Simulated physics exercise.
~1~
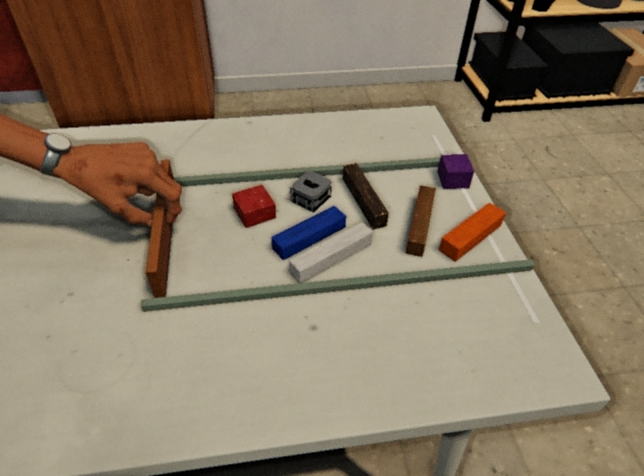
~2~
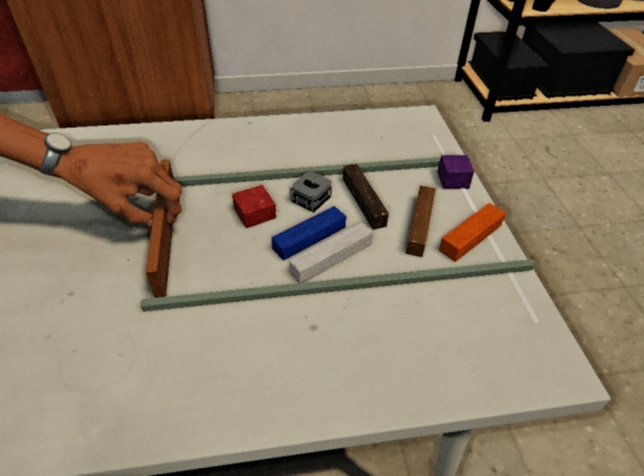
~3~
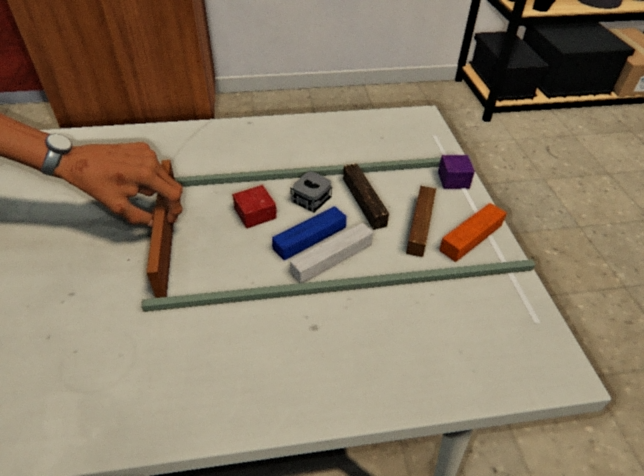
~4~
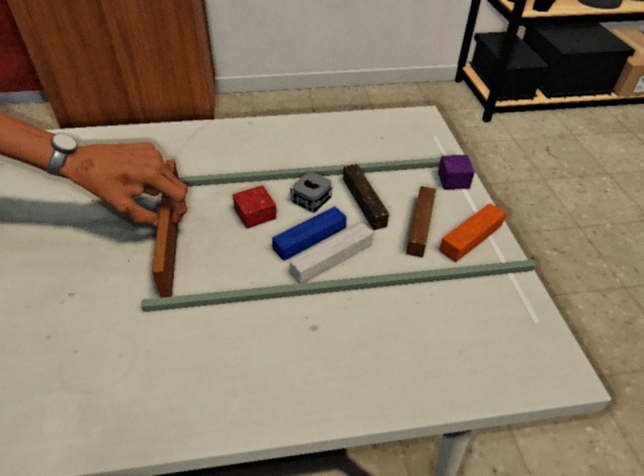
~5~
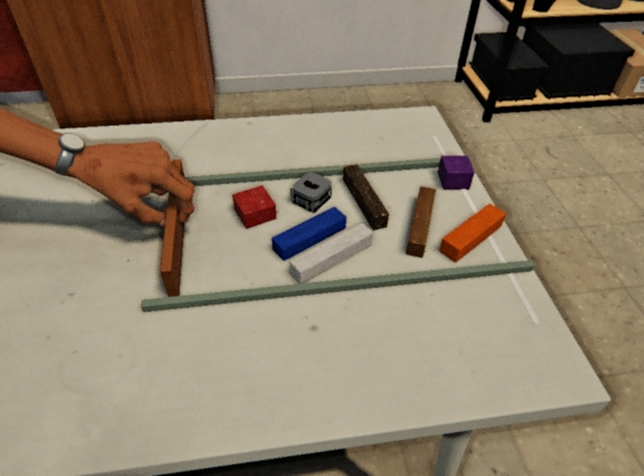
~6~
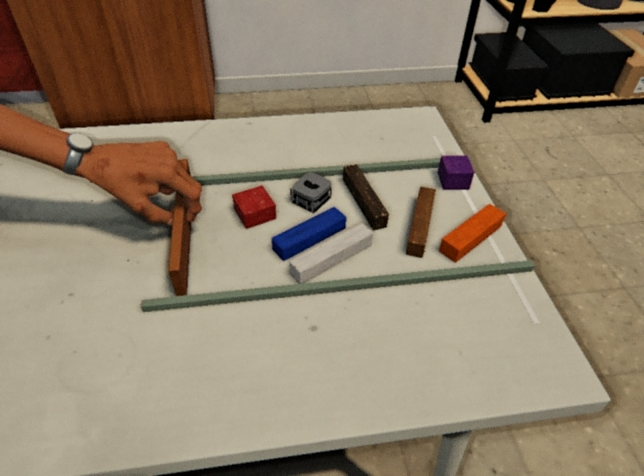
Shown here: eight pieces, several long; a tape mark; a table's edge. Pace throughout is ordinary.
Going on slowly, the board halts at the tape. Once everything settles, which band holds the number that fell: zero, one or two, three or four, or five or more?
A lot - five plus.
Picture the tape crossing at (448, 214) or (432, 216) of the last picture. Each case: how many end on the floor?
Well, you'd get 4 the first time and 2 the second time.
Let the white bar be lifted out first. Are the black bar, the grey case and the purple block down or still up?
The black bar drops off, the grey case holds on, the purple block comes down.
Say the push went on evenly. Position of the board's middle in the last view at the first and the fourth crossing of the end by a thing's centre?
For the first, roughly (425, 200); for the next, roughly (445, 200).
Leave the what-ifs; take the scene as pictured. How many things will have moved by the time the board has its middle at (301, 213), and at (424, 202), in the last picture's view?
The number moved is 5 and then 8.
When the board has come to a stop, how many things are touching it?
2 in contact.
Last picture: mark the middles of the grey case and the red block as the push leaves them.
Grey case at (472, 171), red block at (485, 190).
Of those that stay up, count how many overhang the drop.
The total here is 2.
Early on, none off yet; purple block at rest near (455, 173); orange bar at rest near (473, 232); brown bar at rest near (421, 220).
A while later, none off yet; purple block at rest near (455, 173); orange bar moving near (483, 236); brown bar travelled a little near (463, 230).
Finally, the number that fall off is five or more; lost, blue stick, white bar, black bar, brown bar, orange bar and purple block.
